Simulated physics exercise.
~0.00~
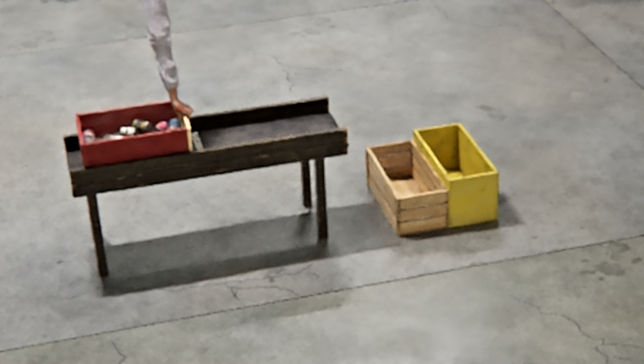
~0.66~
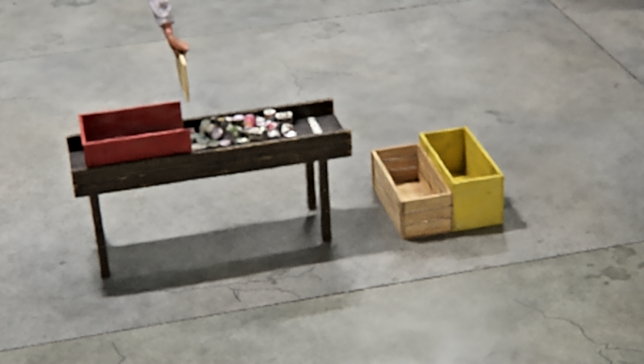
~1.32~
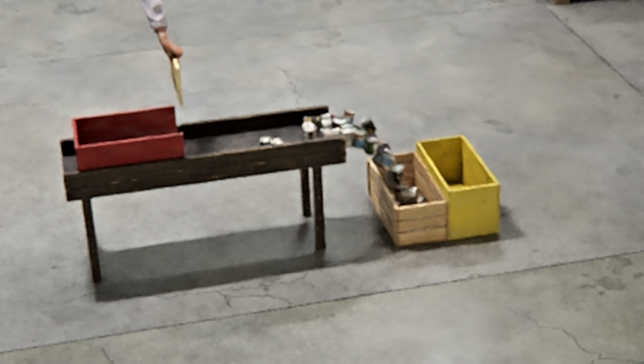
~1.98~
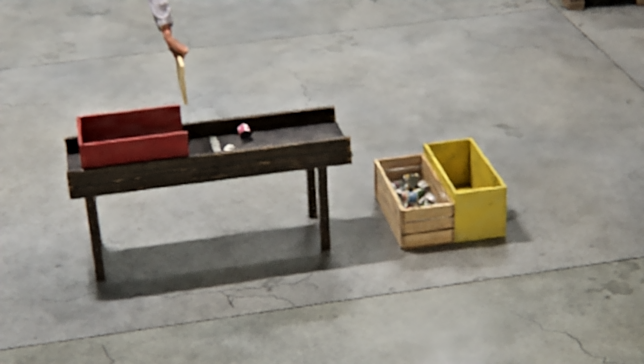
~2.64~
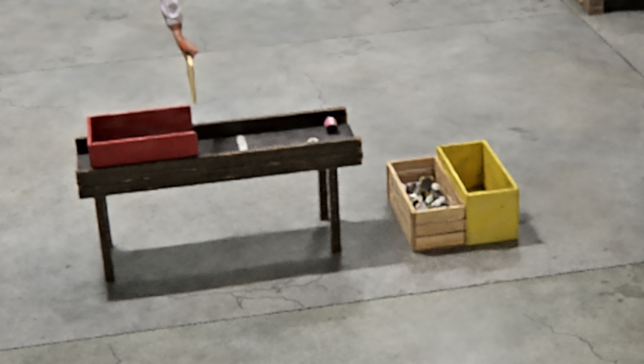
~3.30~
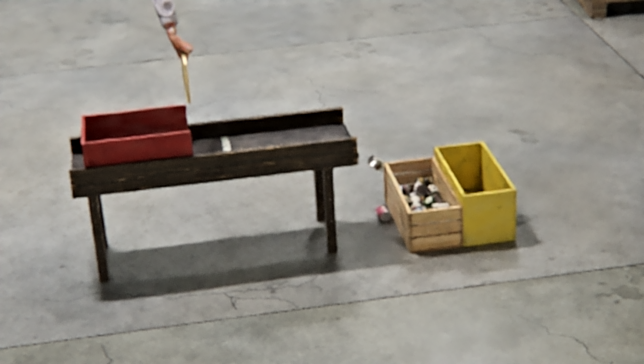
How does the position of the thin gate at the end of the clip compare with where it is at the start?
At the start the gate stands down at the right end of the red pen, closing it off. By the end it is held up in the air by the hand, above the belt and clear of the pen.
